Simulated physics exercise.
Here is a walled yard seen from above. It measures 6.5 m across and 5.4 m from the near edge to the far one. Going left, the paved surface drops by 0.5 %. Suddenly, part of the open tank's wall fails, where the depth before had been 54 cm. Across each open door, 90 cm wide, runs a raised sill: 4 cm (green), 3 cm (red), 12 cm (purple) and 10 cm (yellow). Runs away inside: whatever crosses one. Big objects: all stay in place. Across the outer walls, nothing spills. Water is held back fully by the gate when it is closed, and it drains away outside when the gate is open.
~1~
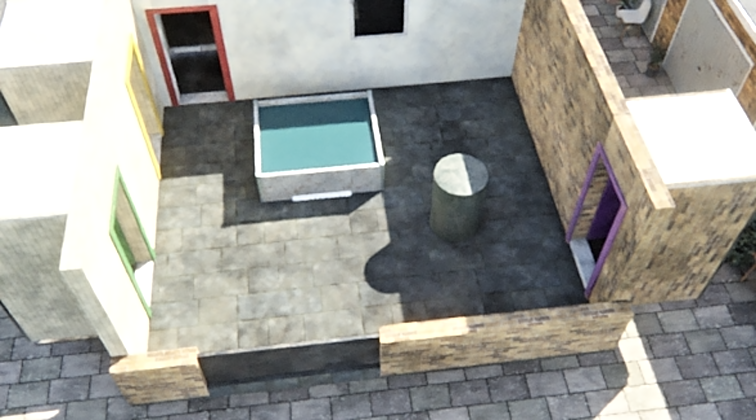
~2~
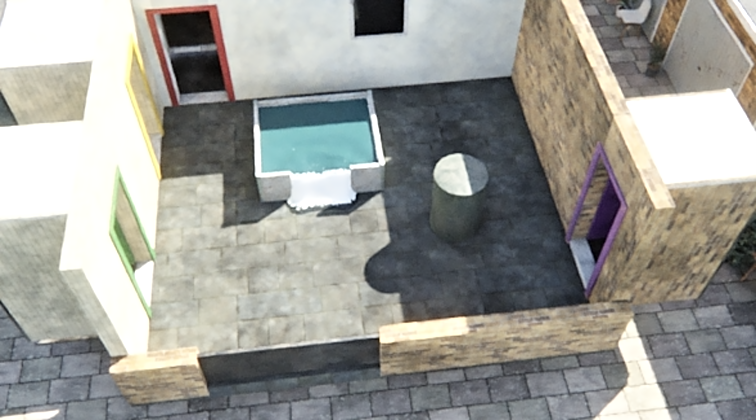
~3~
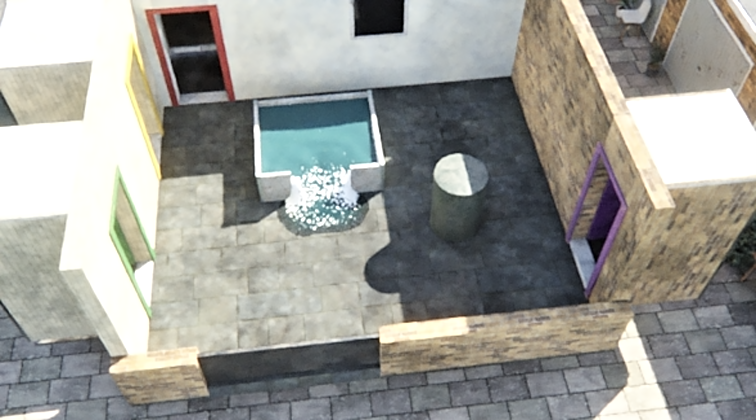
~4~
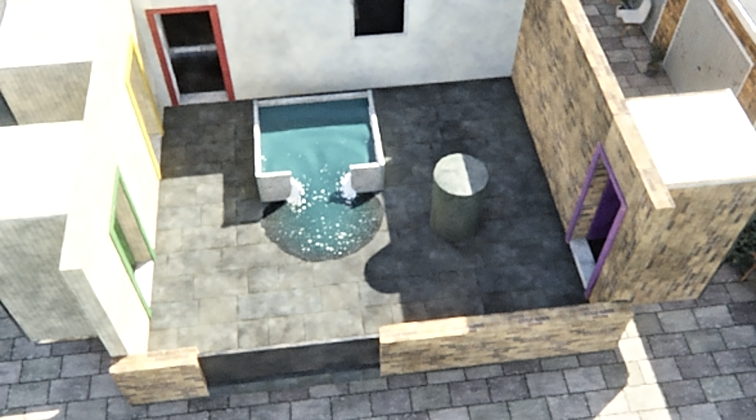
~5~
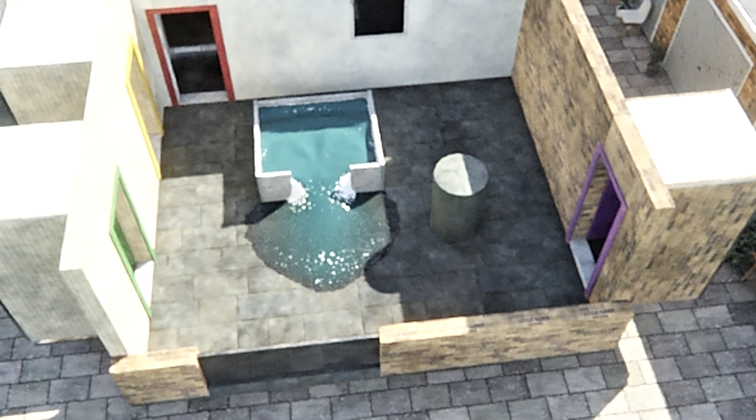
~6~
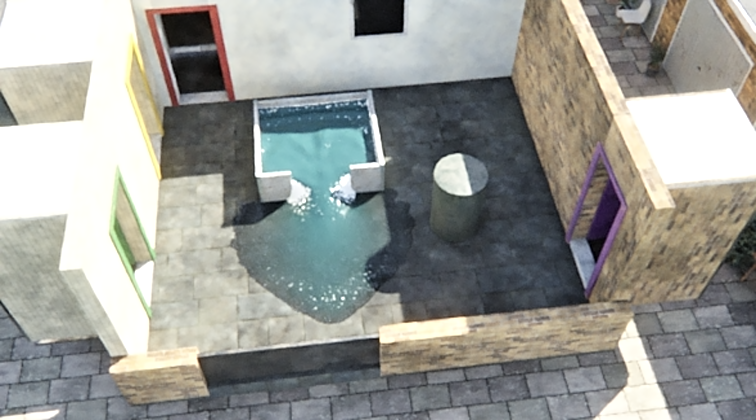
Teal water bursts through the front wall of a white open tank in a walled, grey-paved yard, seen from high above by a still camera. A grey-green cylinder stands right of the tank, with red-, yellow- and green-framed openings to the left and a purple-framed doorway in the right brick wall. White froth tumbles from the gap, then the water fans out across the paving towards the low front wall.
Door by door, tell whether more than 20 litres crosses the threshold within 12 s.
Result: The green door will overshoot the limit, the red door will overshoot the limit, the purple door will undershoot the limit, the yellow door will undershoot the limit.
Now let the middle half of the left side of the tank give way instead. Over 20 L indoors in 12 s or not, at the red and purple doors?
At the red door the limit is surpassed; at the purple door it is not exceeded.
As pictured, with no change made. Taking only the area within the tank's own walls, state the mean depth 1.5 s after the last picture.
I'd put the mean depth near 29 centimetres.
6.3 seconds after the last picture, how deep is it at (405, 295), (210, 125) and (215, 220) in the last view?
6, 3, 3 cm.
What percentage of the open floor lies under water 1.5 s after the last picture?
Wet share: Near 40 percent.
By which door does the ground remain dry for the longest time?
The final one is the red door.
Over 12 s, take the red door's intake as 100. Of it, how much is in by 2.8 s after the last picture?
About 0 per cent.
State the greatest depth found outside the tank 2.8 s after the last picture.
Around 20 centimetres deep.
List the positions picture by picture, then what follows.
The open tank at (317, 136) is whole and still, 54 cm deep, in the first frame.
Water pours out at (322, 185) and has run 0.5 m, to (291, 204); typically 8 cm deep outside, 54 cm at the open tank's back, in the second frame.
Water pours out at (322, 187) and has run 0.8 m, to (297, 230); typically 9 cm deep outside, 54 cm at the open tank's back, in the third frame.
The front is at (311, 257), 1.3 m from the gap at (322, 187); 1.6 m2 of floor is under water; 54 cm left at the back of the open tank, in the fourth frame.
Water pours out at (322, 186) and has run 1.8 m, to (317, 286); typically 5 cm deep outside, 48 cm at the open tank's back, in the fifth frame.
The front is at (324, 317), 2.3 m from the gap at (322, 186); 3.9 m2 of floor is under water; 45 cm left at the back of the open tank, in the sixth frame.
Then, 0.7 s after the last picture water covers 30 % of the floor and is deepest (31 cm) near (324, 198); green door not reached, red door not reached, purple door not reached, yellow door not reached.
Then, 1.5 s after the last picture water covers 40 % of the floor and is deepest (31 cm) near (146, 379); green door not reached, red door not reached, purple door not reached, yellow door not reached.
Then, 2.8 s after the last picture water covers 45 % of the floor and is deepest (20 cm) near (146, 379); green door 8 cm at the sill, 4 L in, red door not reached, purple door 12 cm at the sill, 0 L in, yellow door not reached.
Then, 6.3 s after the last picture water covers 85 % of the floor and is deepest (10 cm) near (146, 379); green door 7 cm at the sill, 36 L in, red door 9 cm at the sill, 17 L in, purple door 8 cm at the sill, 2 L in, yellow door 3 cm at the sill, 0 L in.
Then, 11.3 s after the last picture water covers 95 % of the floor and is deepest (10 cm) near (235, 106); green door 6 cm at the sill, 59 L in, red door 6 cm at the sill, 82 L in, purple door 4 cm at the sill, 2 L in, yellow door 7 cm at the sill, 0 L in.
